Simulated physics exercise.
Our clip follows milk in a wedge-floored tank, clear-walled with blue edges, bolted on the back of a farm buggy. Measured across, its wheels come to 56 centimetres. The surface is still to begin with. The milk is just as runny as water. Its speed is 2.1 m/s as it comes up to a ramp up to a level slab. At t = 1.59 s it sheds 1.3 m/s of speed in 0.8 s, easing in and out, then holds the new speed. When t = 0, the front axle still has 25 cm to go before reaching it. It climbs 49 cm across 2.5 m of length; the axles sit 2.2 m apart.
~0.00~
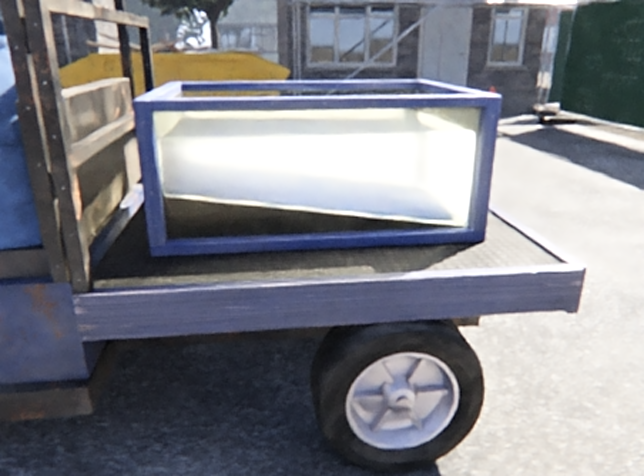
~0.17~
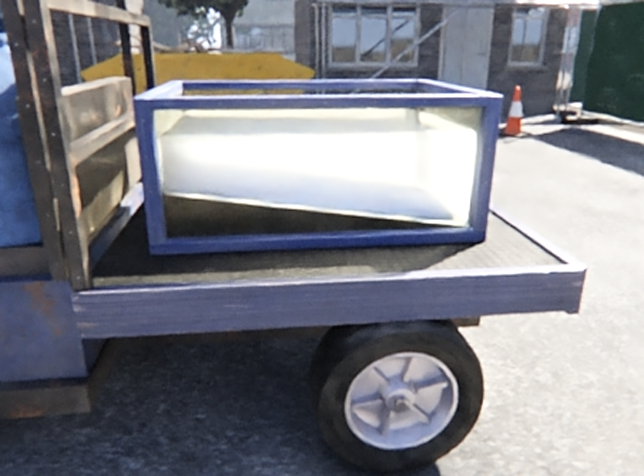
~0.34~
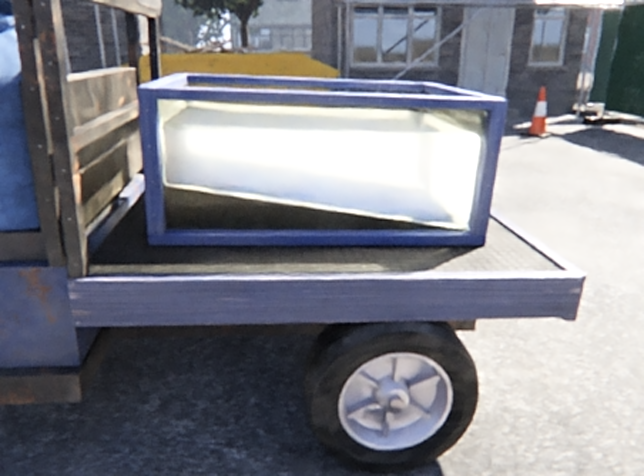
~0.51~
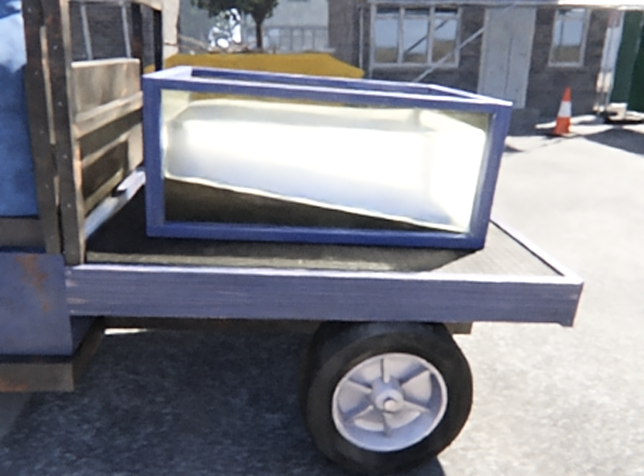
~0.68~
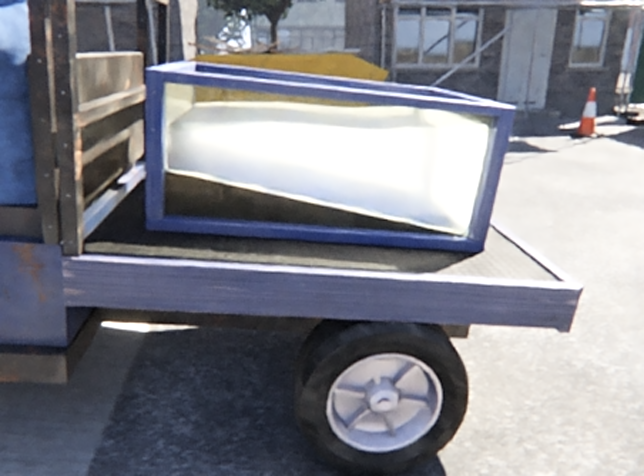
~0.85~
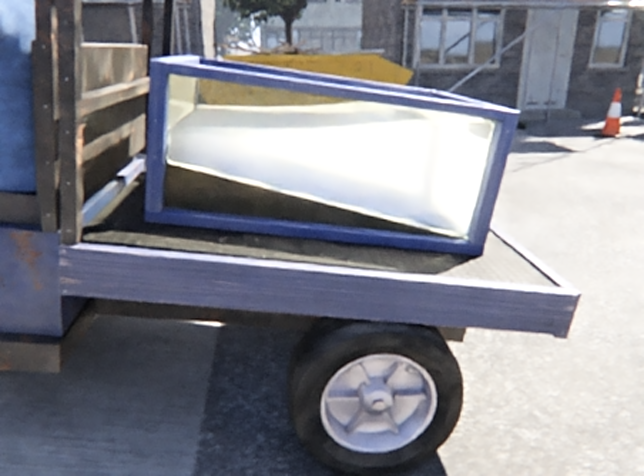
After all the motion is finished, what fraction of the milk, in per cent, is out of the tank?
Roughly 13 per cent of the milk is out of the tank.
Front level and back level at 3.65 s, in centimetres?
Measured: Front = 42 cm, back = 24 cm.
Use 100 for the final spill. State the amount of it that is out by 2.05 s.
Near 10 in a hundred.
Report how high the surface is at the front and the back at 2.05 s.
The surface sits near 52 cm in front and near 24 cm at the rear.
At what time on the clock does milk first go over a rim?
Around 1.5 seconds.
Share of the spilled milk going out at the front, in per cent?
Share: Around 40%.
By 2.05 s it stands 24 cm high behind and 53 cm in front; 1 per cent has gone over the back.
By 3.65 s it stands 25 cm high behind and 42 cm in front; 11 per cent has gone over the back and the front.
By 5.55 s it stands 27 cm high behind and 40 cm in front; 13 per cent has gone over the front and the back.
By 7.99 s 13 per cent has gone over the front and the back, 26 of 195 litres.
